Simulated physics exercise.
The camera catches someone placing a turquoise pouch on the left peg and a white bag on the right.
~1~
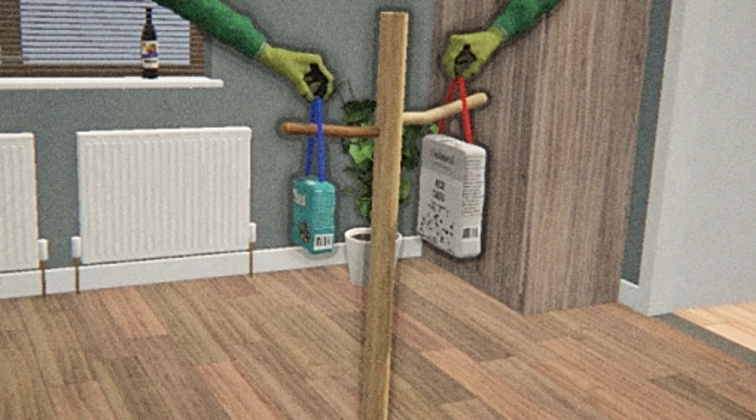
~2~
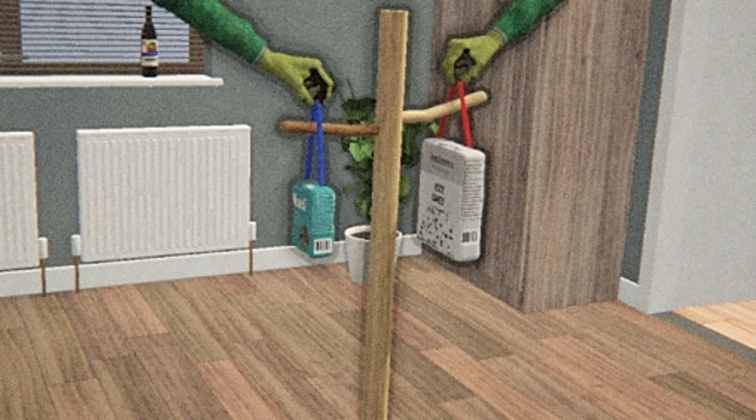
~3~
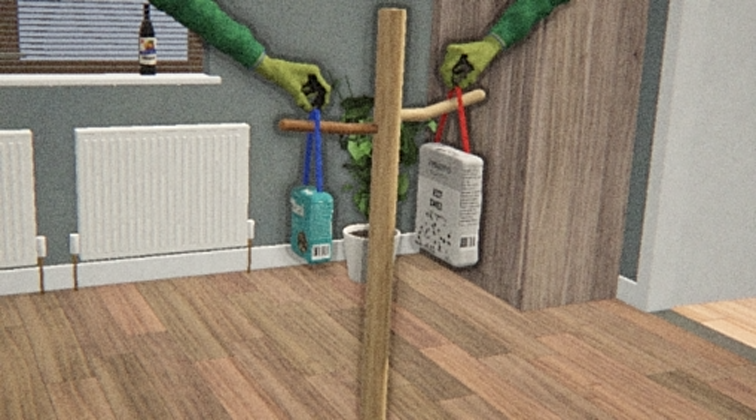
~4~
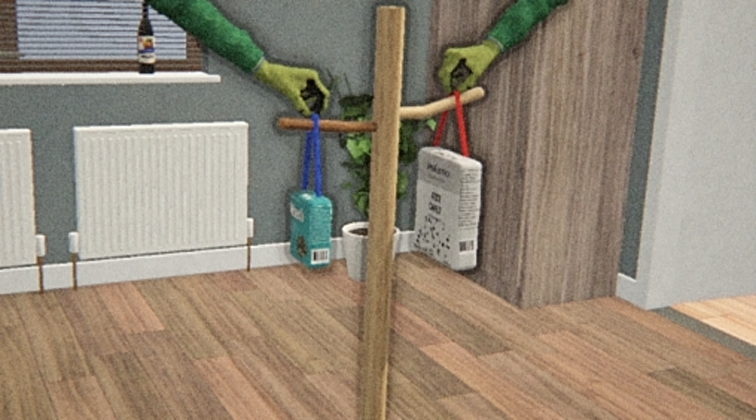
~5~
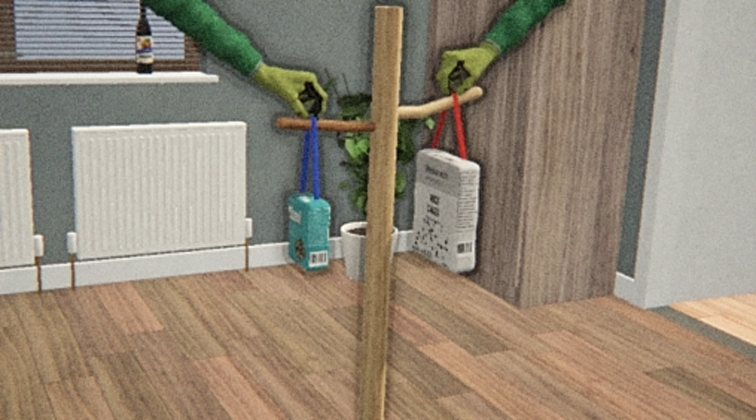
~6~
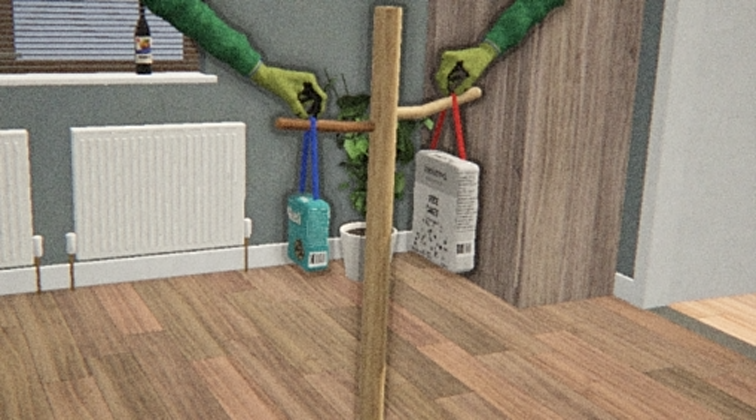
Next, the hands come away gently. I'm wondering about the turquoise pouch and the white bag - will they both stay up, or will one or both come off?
I'd say the turquoise pouch will stay up, the white bag will stay up.
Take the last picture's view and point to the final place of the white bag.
Close to (410, 224).
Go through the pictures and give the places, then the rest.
The first picture shows turquoise pouch (314, 215); white bag (451, 194); left peg tip (287, 128); right peg tip (481, 99).
The second picture shows turquoise pouch (313, 219); white bag (450, 198).
The third picture shows turquoise pouch (312, 225); white bag (448, 203).
The fourth picture shows turquoise pouch (311, 229); white bag (447, 207).
The fifth picture shows turquoise pouch (309, 232); white bag (445, 209).
The sixth picture shows turquoise pouch (308, 232); white bag (444, 210); left peg tip (281, 124), about level; right peg tip (475, 93), pointing up.
Then, 0.44 s after the last picture, turquoise pouch hanging near (310, 234); white bag hanging near (421, 221).
Then, 0.94 s after the last picture, turquoise pouch hanging near (310, 233); white bag hanging near (392, 225).
At rest, turquoise pouch hanging near (311, 234); white bag hanging near (410, 224). The turquoise pouch stays hanging and the white bag holds on.
